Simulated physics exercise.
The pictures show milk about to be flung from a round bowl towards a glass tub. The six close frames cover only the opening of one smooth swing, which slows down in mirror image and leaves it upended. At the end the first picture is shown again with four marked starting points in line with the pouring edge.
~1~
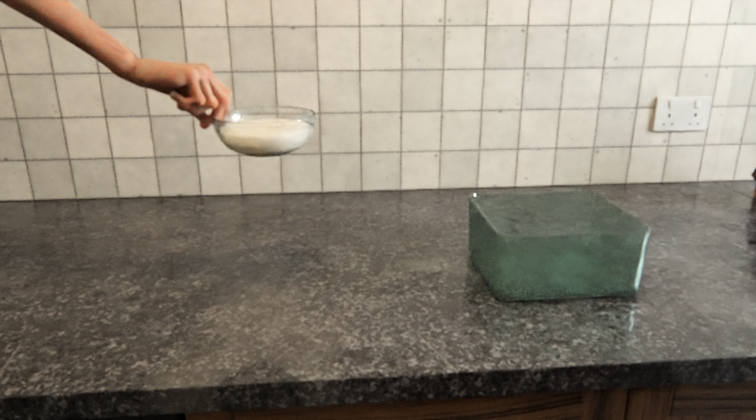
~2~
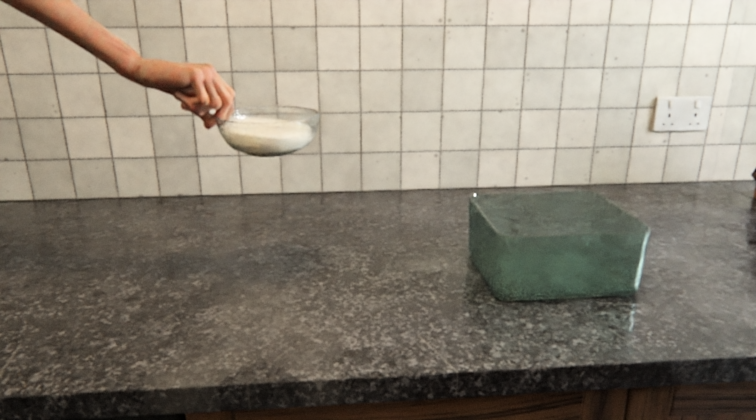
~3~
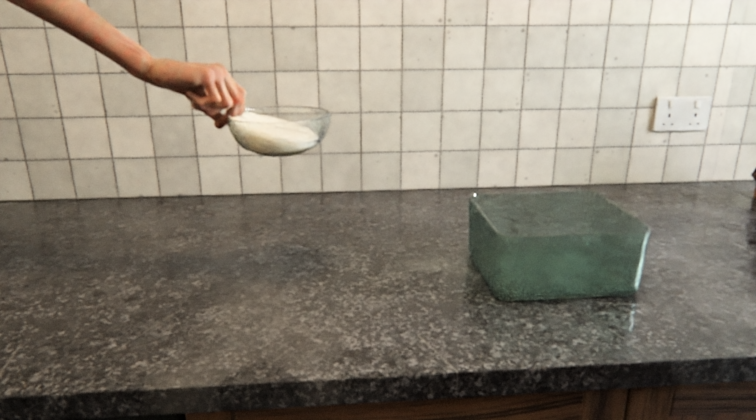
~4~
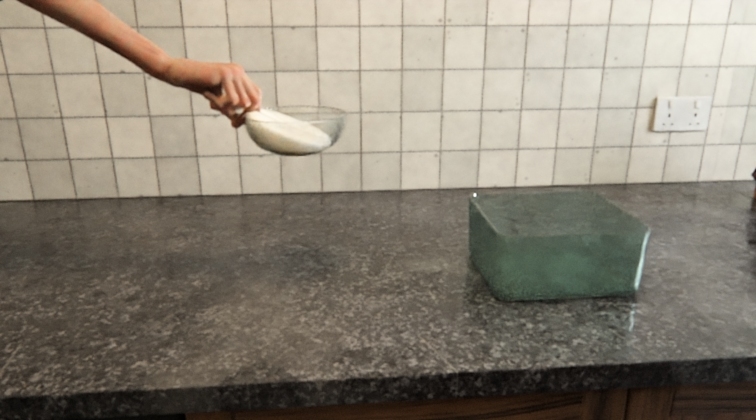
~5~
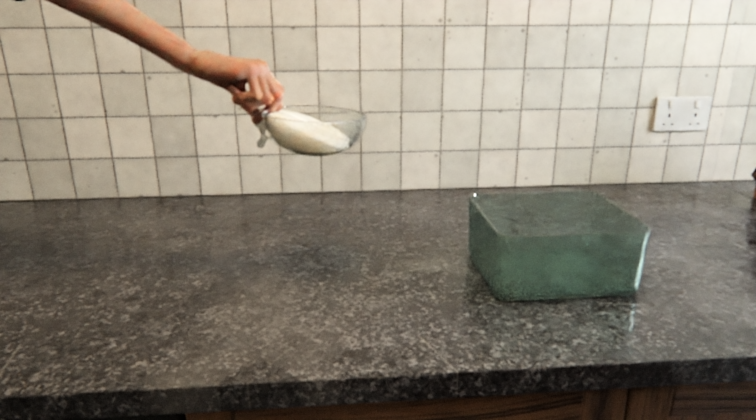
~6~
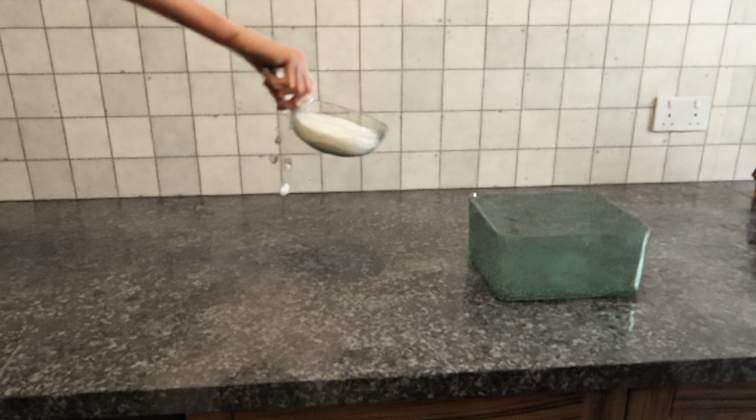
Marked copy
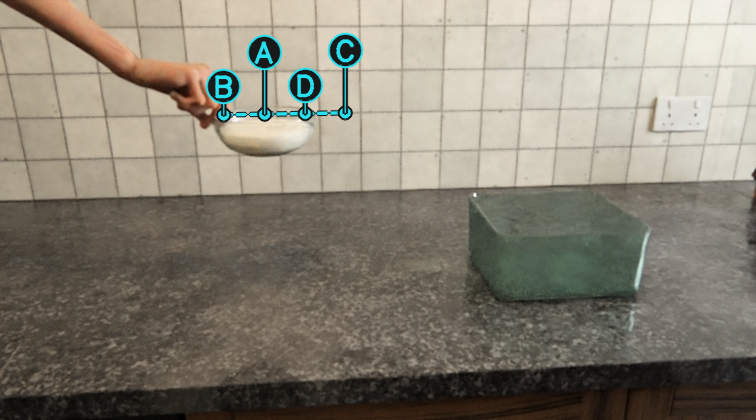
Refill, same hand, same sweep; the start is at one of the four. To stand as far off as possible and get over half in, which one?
Place C just does it.
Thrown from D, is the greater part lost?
Yes.
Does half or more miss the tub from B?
Yes, it does.
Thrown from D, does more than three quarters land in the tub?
No, it does not.
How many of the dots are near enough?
One of the four.
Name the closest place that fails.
The answer is D.
On the marked copy, A at (264, 114); B at (223, 114); C at (345, 112); D at (305, 113).
If A is chosen, about 0 % lands in the tub, 99 % falls short.
If B is chosen, about 0 % lands in the tub, 100 % falls short.
If C is chosen, about 72 % lands in the tub, 20 % falls short and 8 % goes beside or beyond.
If D is chosen, about 22 % lands in the tub, 73 % falls short and 4 % goes beside or beyond.
